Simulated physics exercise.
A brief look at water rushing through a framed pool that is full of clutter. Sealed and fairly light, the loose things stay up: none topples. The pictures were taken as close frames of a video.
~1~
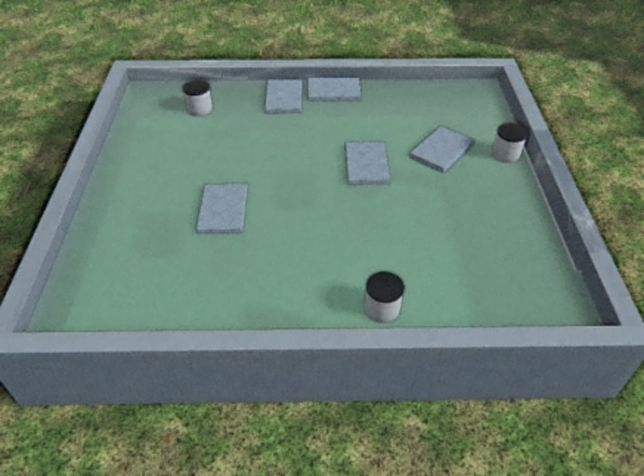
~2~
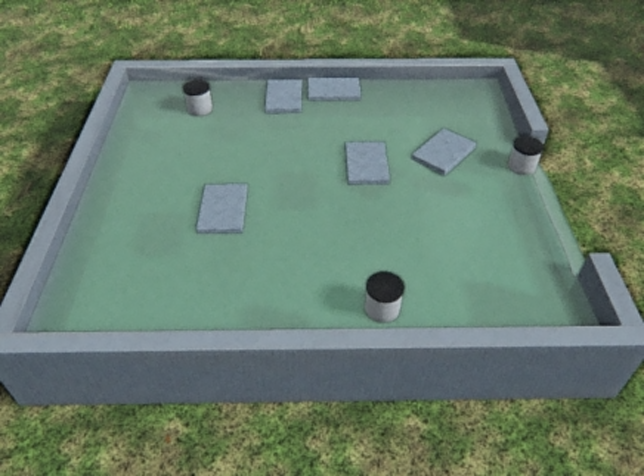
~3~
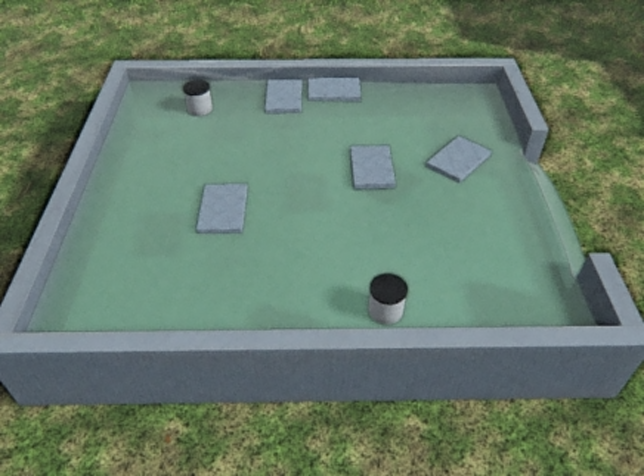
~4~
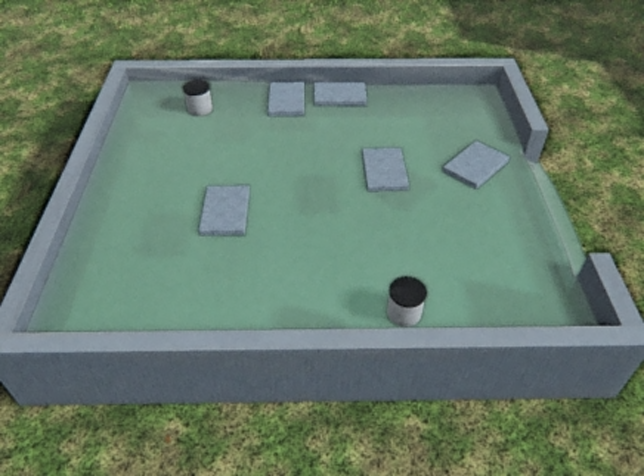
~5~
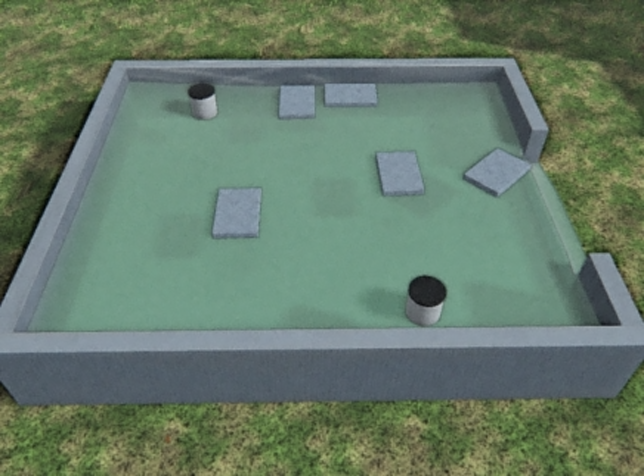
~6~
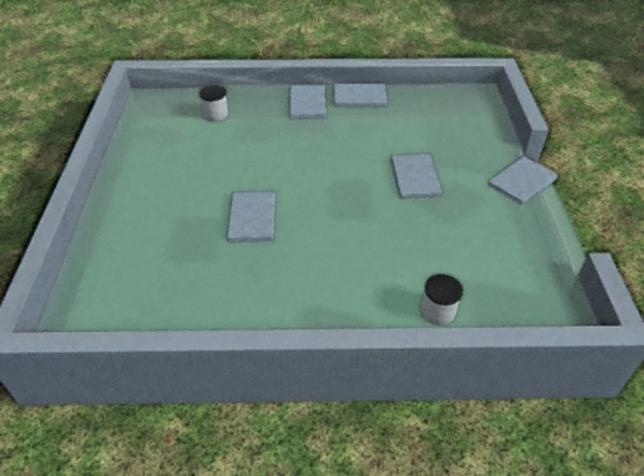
We see a walled pool of greenish water on grass with slabs and dark-topped cylinders afloat; a gap opens in the right wall, one cylinder disappears from view there, and the remaining floats drift rightward, a tilted slab reaching the gap.
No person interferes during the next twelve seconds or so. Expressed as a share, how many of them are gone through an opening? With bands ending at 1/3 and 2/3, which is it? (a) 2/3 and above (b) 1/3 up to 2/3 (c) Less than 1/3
b.
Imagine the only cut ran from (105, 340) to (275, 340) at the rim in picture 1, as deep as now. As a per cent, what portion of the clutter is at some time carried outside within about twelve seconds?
It works out at 20 percent.
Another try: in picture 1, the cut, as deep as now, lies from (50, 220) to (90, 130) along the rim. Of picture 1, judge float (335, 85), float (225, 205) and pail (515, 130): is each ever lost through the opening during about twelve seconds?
Outcome for each, in the order asked: Not flushed / flushed / not flushed.
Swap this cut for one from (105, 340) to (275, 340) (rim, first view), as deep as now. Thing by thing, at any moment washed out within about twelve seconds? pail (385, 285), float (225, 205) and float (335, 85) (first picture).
Answer, item by item: Lost, lost, not lost.
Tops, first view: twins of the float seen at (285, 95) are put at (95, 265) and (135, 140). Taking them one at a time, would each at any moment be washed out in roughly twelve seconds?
Taking them in the order asked, the first is not removed while the second is not removed.
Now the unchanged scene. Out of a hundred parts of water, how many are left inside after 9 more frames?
About 72 percent.
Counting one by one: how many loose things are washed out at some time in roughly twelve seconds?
4.
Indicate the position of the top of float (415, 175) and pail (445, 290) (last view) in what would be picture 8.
About (449, 175), then about (476, 287).
A moment on, 2 of 8 are out; 6 afloat.
Next, 3 of 8 are out; 5 afloat.
Later, 4 of 8 are out; 4 afloat.
In the end, 4 of 8 are out; 4 afloat.
